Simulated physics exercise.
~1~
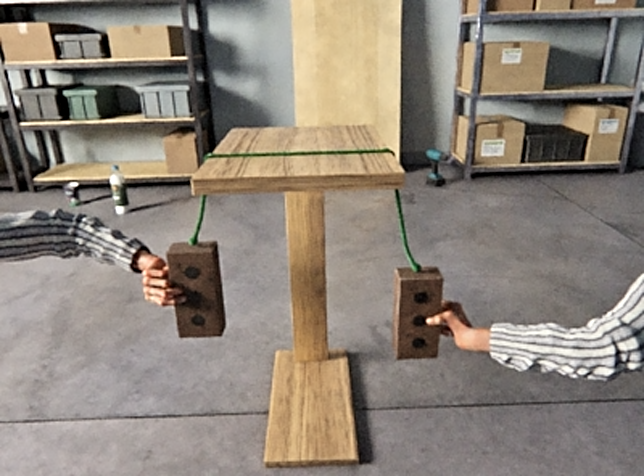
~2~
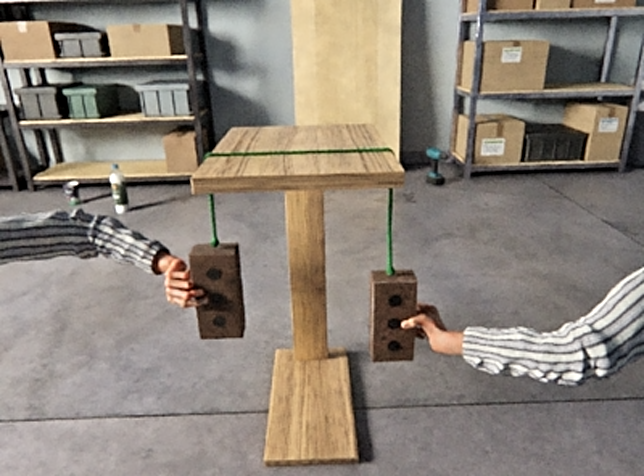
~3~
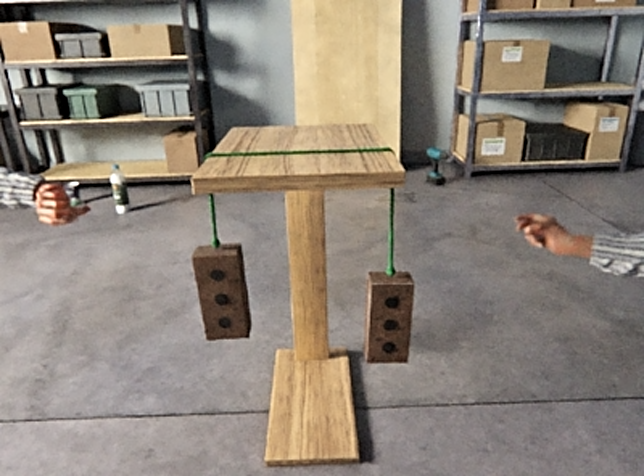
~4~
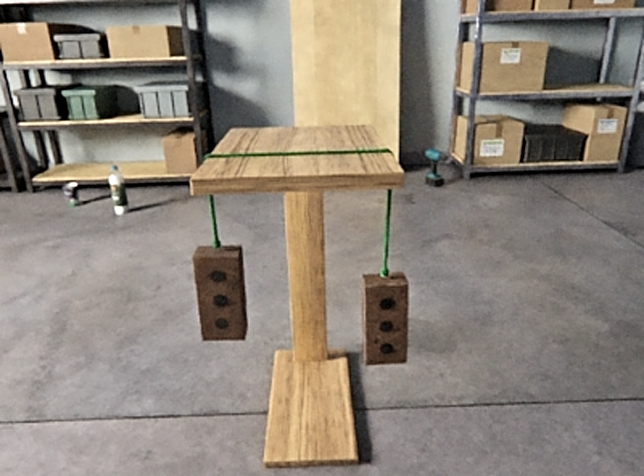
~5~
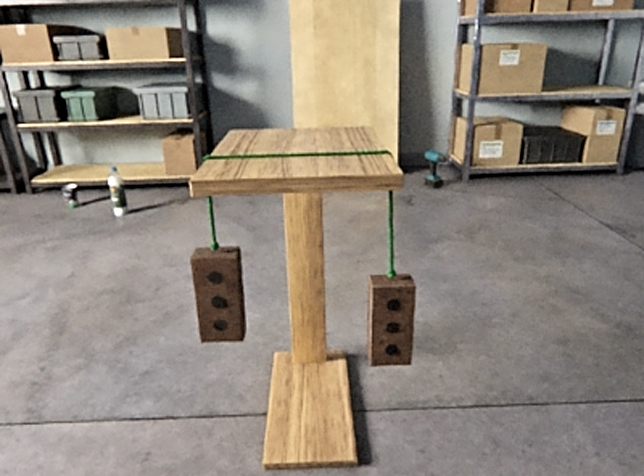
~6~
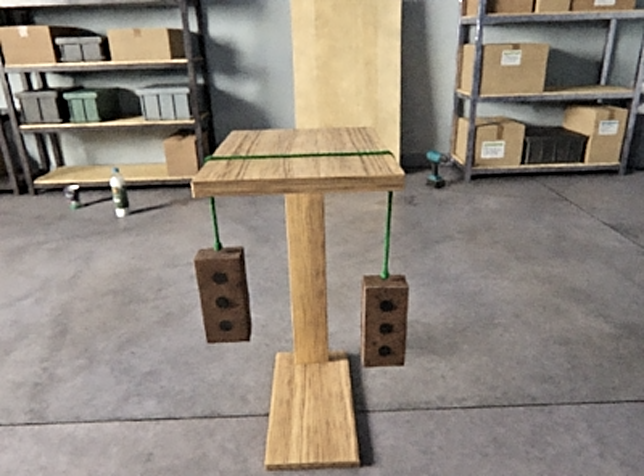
In a storage room with shelves of boxes, two hands steadied a pair of brown bricks hanging from a green cord across a small wooden table, eased them inward, then let go and drew away, leaving both bricks hanging at about the same heights.
